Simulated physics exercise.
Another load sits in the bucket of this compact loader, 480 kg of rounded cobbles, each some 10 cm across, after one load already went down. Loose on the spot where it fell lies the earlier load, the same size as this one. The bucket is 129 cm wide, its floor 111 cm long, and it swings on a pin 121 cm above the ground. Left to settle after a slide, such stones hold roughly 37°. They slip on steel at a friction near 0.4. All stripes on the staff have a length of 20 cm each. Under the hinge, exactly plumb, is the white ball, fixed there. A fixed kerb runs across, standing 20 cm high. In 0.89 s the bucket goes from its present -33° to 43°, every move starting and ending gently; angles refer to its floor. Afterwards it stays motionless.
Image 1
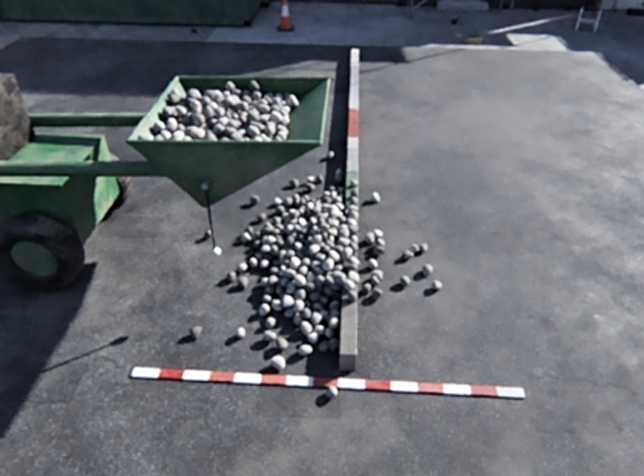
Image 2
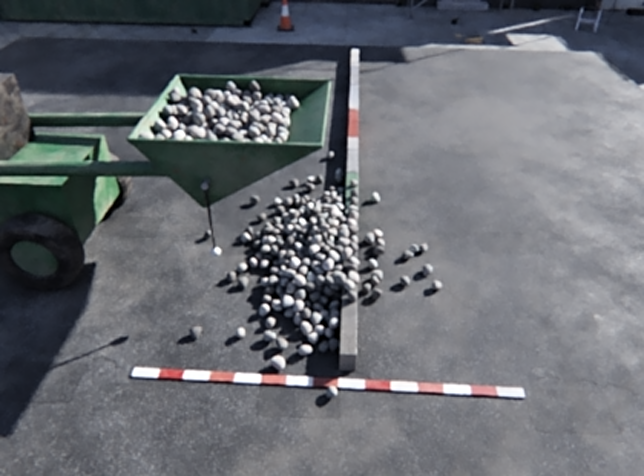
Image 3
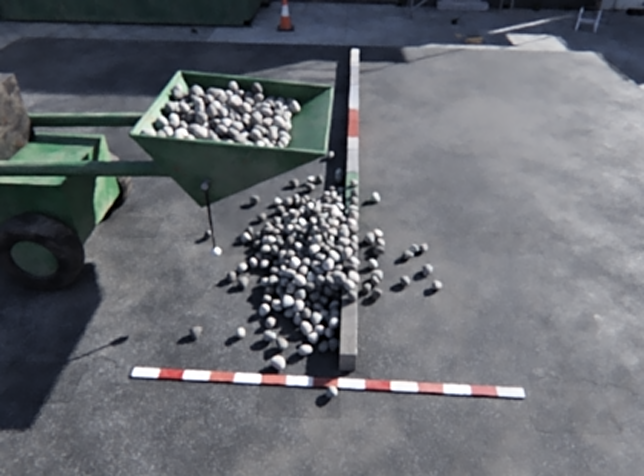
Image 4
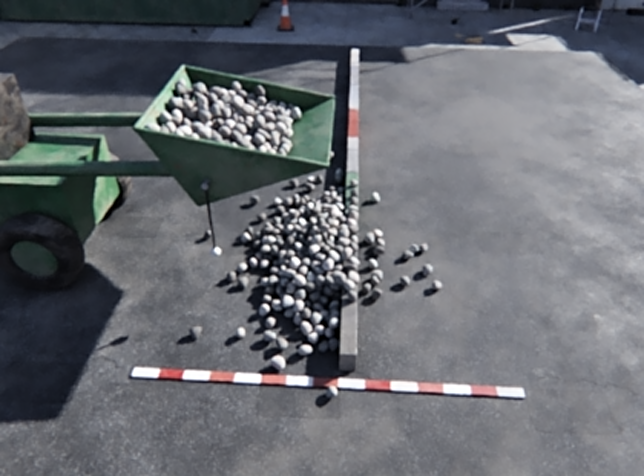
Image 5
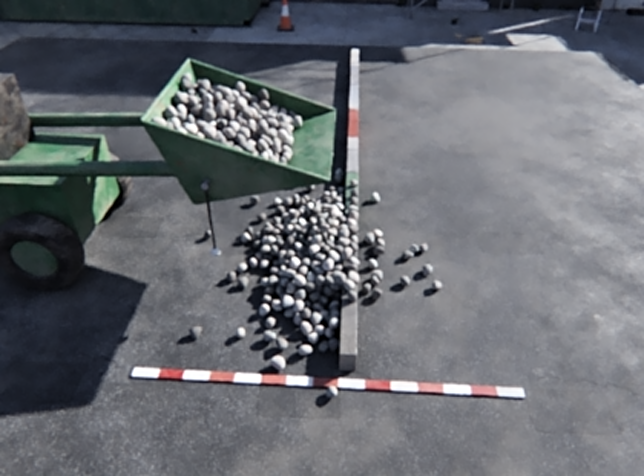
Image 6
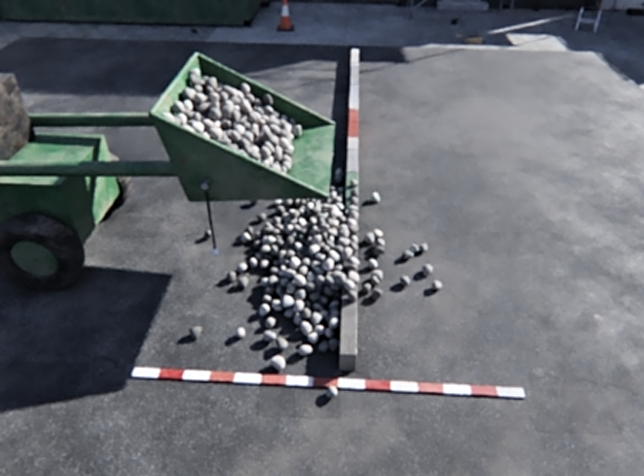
A green loader bucket full of rounded stones tilts steadily toward the right above a loose pile.
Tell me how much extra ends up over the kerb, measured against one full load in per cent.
The extra comes to about 24 percent of a load.
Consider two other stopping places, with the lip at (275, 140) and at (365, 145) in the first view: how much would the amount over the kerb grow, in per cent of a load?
First place about 0 %, second about 75 %.
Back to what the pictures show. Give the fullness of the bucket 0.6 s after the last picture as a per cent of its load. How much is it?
I'd say about 75 per cent.
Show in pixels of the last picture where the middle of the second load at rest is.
They settle centred around (319, 238).
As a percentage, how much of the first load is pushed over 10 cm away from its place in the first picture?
About 15 %.
Then, 0.3 s after the last picture the floor is at 31°; in per cent of one load, 100 in the bucket, 96 on this side of the kerb, 4 over the kerb; the foremost stones are at (408, 260).
Then, 0.6 s after the last picture the floor is at 43°; in per cent of one load, 77 in the bucket, 119 on this side of the kerb, 4 over the kerb; the foremost stones are at (408, 260).
Then, 1.0 s after the last picture the floor is at 43°; in per cent of one load, 23 in the bucket, 163 on this side of the kerb, 14 over the kerb; the foremost stones are at (413, 263).
Then, 3.8 s after the last picture the floor is at 43°; in per cent of one load, 2 in the bucket, 170 on this side of the kerb, 28 over the kerb; the foremost stones are at (485, 284). Net gain over the kerb, 24.
